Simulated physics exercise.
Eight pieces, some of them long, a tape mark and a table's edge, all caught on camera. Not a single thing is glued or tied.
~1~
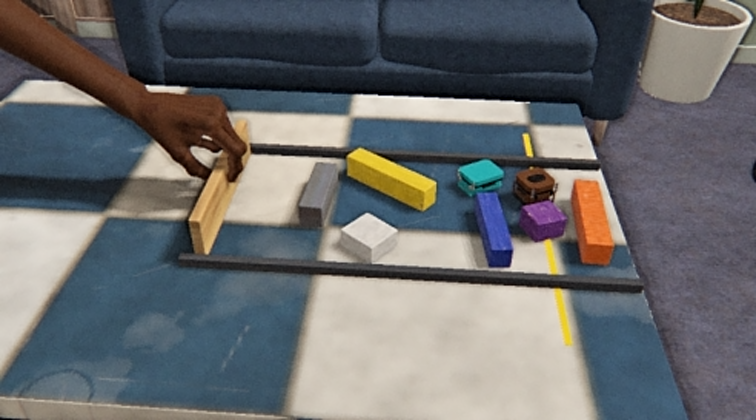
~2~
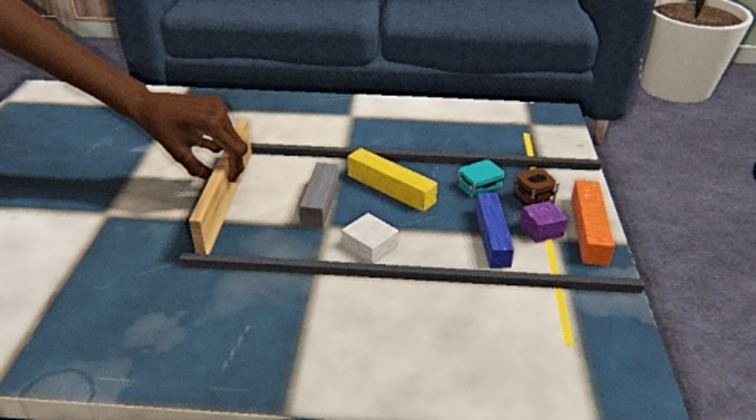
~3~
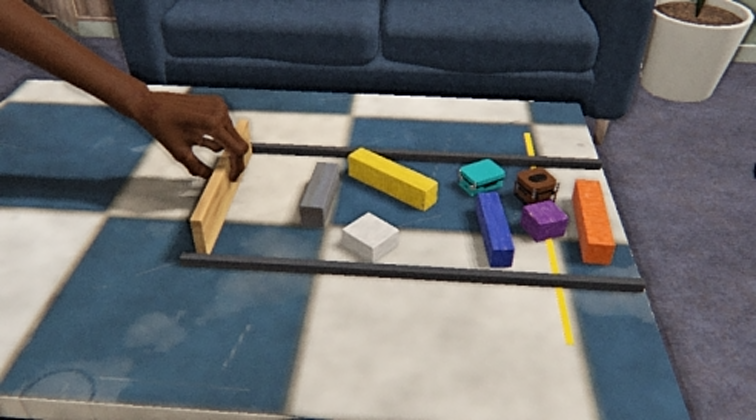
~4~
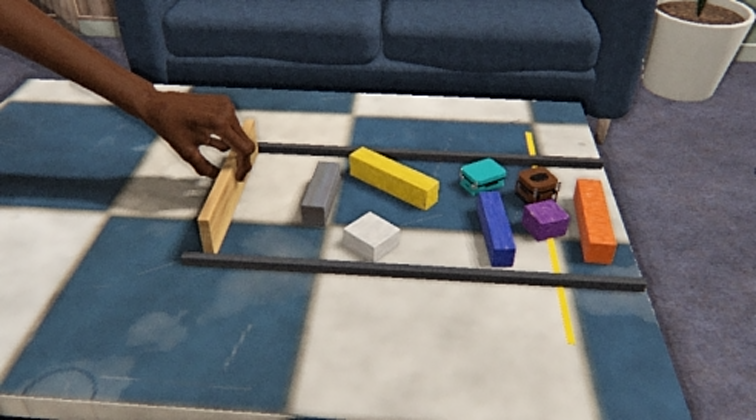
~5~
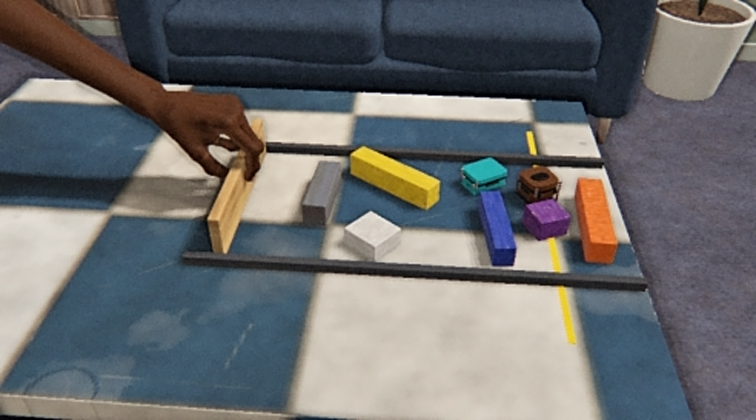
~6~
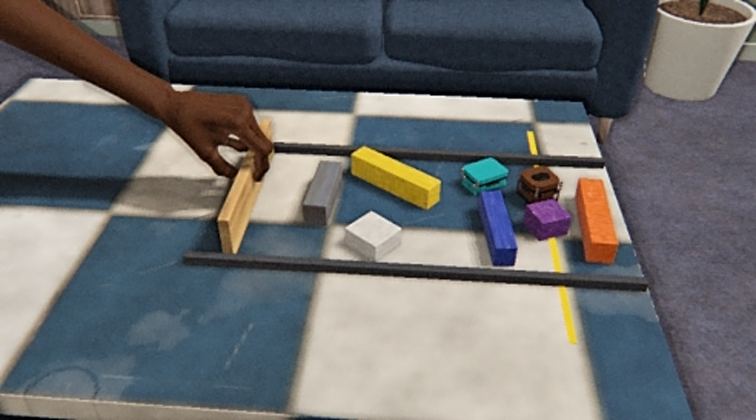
A dark-skinned hand grips an upright wooden board on a blue-and-white checked table, seen from above at an angle, with a blue sofa and potted plant behind. Between two dark rails lie grey, white, yellow, turquoise, blue, brown, purple and orange pieces, left to right, near a yellow tape line. The hand holds nearly still, then slides the board slightly right, while the pieces barely shift in view.
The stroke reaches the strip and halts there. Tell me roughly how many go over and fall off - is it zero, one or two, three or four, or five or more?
In this one, one or two spill over.
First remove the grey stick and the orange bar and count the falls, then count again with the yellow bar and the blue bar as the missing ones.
I'd say 0 the first time and 0 the second time.
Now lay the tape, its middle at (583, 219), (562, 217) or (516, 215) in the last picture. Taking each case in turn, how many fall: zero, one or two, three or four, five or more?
Going tape by tape, I get more than four, then three to four, then either one or two.
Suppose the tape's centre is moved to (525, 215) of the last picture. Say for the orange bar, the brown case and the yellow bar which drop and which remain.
The outcome is that the orange bar goes down, the brown case does not come off and the yellow bar does not come off.
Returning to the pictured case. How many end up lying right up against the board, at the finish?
The count in contact is 2.
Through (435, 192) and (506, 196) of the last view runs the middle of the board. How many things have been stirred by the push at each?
So 5, and at the other place 8.
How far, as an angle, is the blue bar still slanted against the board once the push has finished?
It is near 5° out of line.
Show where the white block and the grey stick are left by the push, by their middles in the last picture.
Roughly at (578, 258) and at (560, 205), in that order.
A little later, none off yet; orange bar at rest near (595, 219); purple block at rest near (547, 220); brown case at rest near (539, 187).
Next, none off yet; orange bar at rest near (595, 219); purple block moving near (552, 221); brown case at rest near (540, 188).
When it is over, the number that fall off is one or two; down, purple block and orange bar.
